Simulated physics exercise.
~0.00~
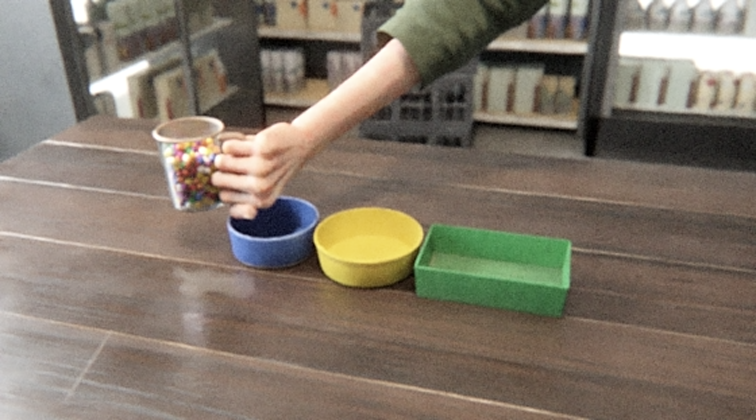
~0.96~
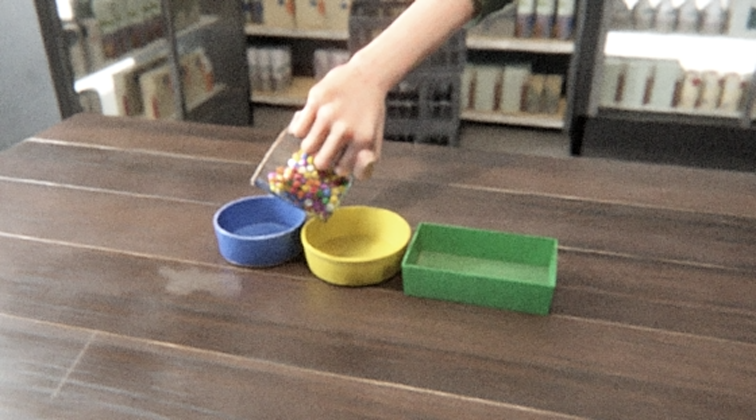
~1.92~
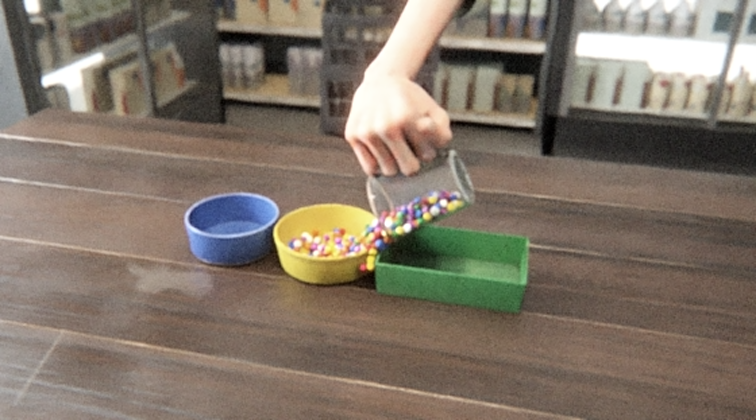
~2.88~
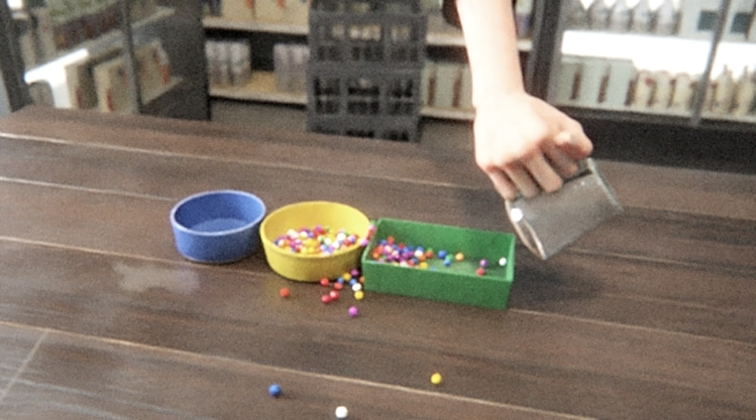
A clear cup full of multicoloured beads is held in a hand above a dark wooden table, seen from slightly above, with stocked shelves behind. Below it stand a blue round dish on the left, a yellow round dish in the middle and a green rectangular tin on the right. The hand carries the cup rightward, tilting it over the yellow dish, and beads pour in. Still moving right and tipping further, it spills the rest into the green tin. The empty cup ends beyond the tin, with most beads in the yellow dish, many in the tin, a few scattered on the table and none in the blue dish.
